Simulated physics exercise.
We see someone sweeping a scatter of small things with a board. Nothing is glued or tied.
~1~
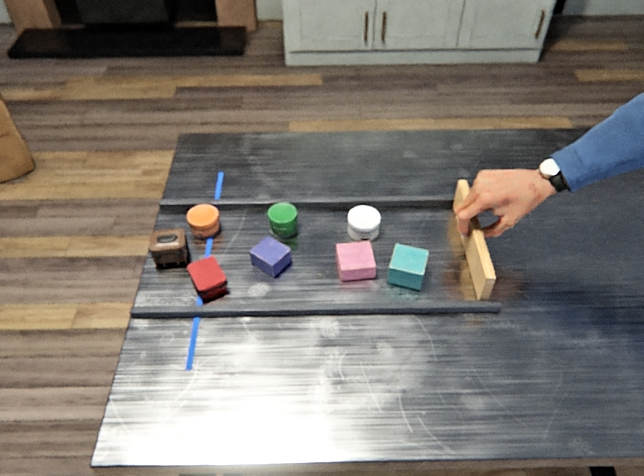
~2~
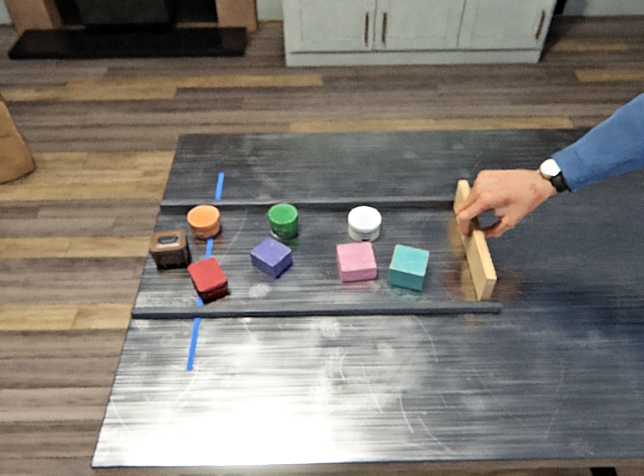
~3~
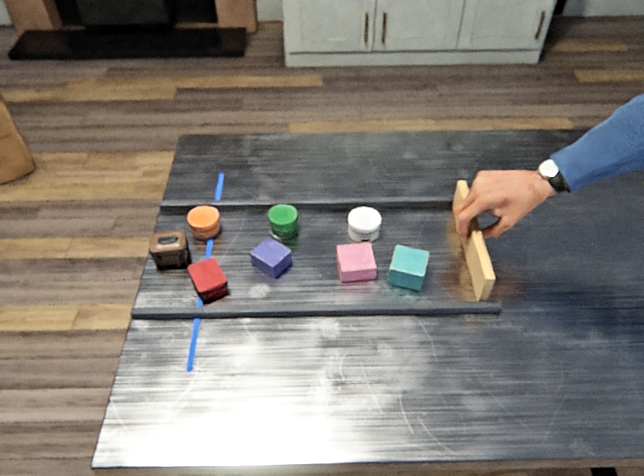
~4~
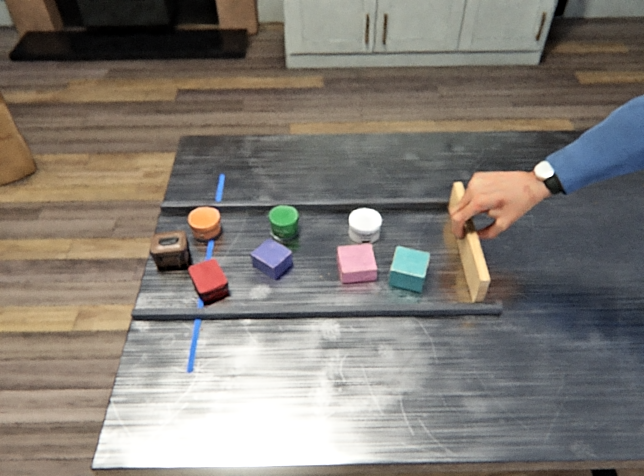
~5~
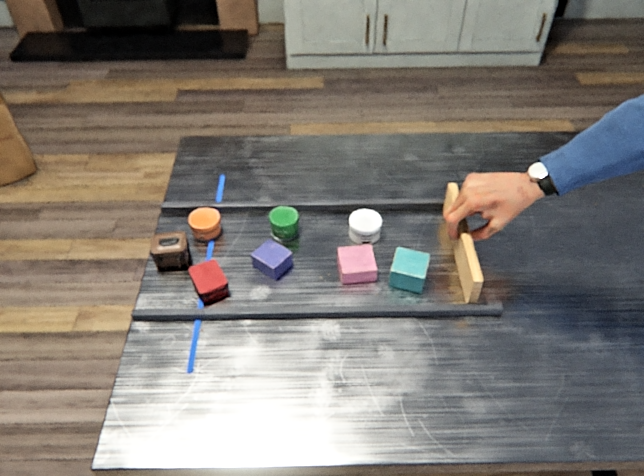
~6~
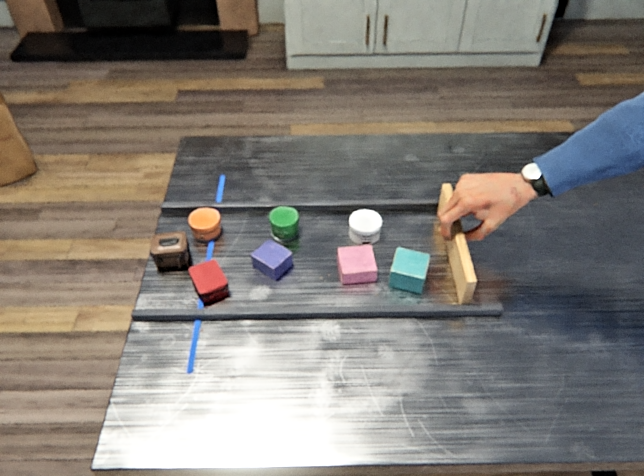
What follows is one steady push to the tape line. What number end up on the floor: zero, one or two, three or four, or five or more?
As it turns out, the number that fall off is one or two.
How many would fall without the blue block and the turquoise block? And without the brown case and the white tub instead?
0 in the first case, 0 in the second.
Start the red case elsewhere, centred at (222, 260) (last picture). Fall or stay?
It survives.
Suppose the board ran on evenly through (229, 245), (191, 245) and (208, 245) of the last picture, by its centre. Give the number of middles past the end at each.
Place by place, 0, 4 and 1.
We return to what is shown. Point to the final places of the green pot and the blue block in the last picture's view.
First (192, 215), then (165, 238).
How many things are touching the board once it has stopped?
2 of them.
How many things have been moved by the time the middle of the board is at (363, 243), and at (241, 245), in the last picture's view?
At the one place 3, at the other 8.
A little later, none off yet; brown case at rest near (171, 251); orange pot at rest near (206, 225); red case at rest near (209, 282).
Next, none off yet; brown case at rest near (169, 251); orange pot shifted about its own width near (186, 216); red case shifted a little near (188, 283).
When it is over, the number that fall off is one or two; down, brown case.
